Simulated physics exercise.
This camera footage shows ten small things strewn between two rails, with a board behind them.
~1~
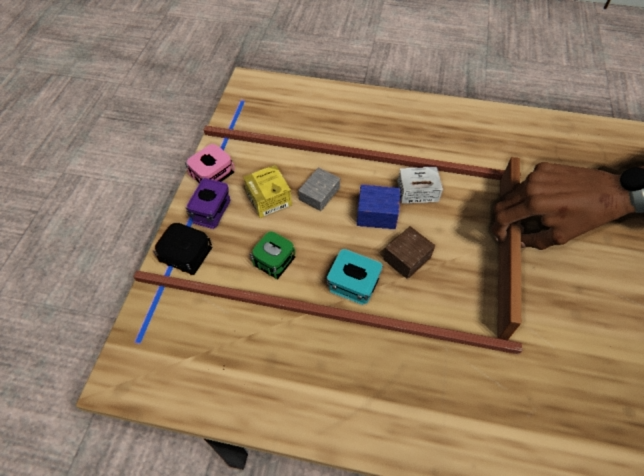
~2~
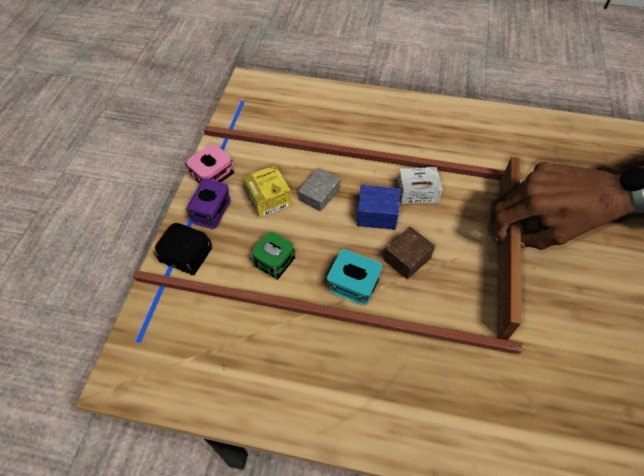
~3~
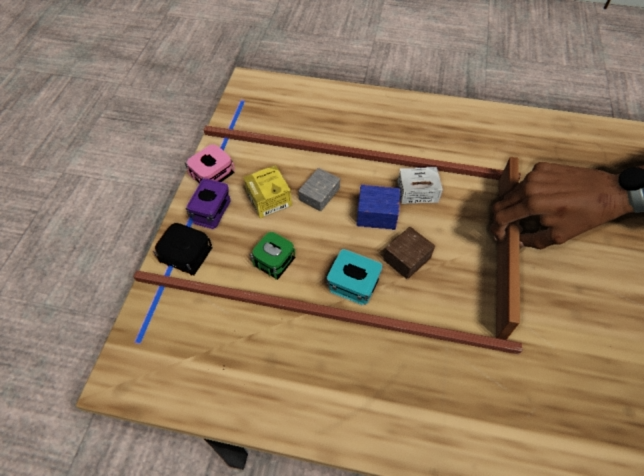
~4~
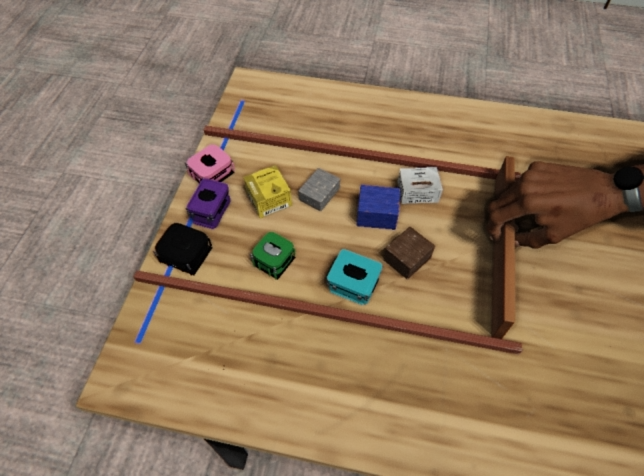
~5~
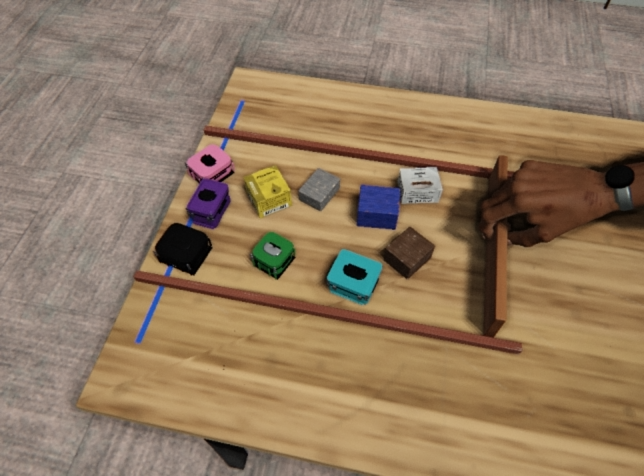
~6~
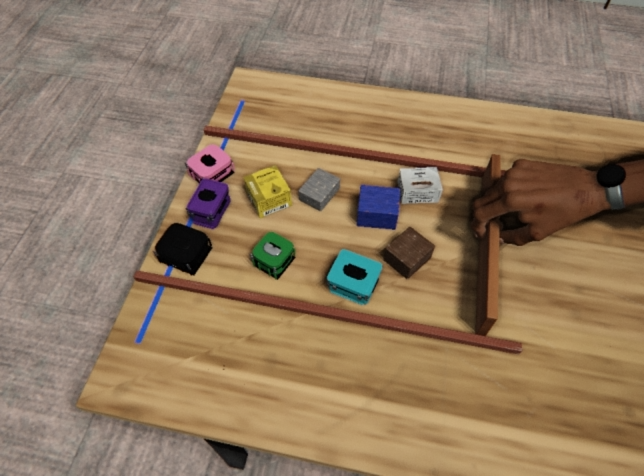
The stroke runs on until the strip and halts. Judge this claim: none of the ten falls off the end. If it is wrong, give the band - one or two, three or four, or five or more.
Wrong; five or more fall off.
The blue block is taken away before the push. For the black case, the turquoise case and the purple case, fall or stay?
Black case - gone, turquoise case - safe, purple case - gone.
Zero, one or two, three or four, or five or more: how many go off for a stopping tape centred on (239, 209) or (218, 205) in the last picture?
In turn: Three to four, then at least five.
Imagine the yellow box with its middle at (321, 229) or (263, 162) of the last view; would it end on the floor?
Results in order - down; down.
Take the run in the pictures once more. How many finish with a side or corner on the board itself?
Contact count: 4.
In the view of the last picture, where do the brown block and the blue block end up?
They end up close to (172, 216) and (186, 175).
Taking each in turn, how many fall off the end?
Result - number fallen: 6.
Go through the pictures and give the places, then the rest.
Pink case (211, 167); black case (184, 249); purple case (210, 204); board (509, 242); tape (199, 202), in the first picture.
Black case (184, 249); grey block (320, 189), in the second picture.
Purple case (210, 204); white box (419, 185), in the third picture.
Pink case (211, 167); turquoise case (354, 278), in the fourth picture.
Black case (184, 249); blue block (378, 207), in the fifth picture.
Pink case (211, 167); black case (184, 249); purple case (210, 204); board (489, 239); tape (199, 202), in the sixth picture.
Early on, none off yet; pink case at rest near (211, 167); black case at rest near (184, 249); purple case at rest near (210, 204).
Finally, the number that fall off is five or more; lost, grey block, green case, yellow box, purple case, black case and pink case.
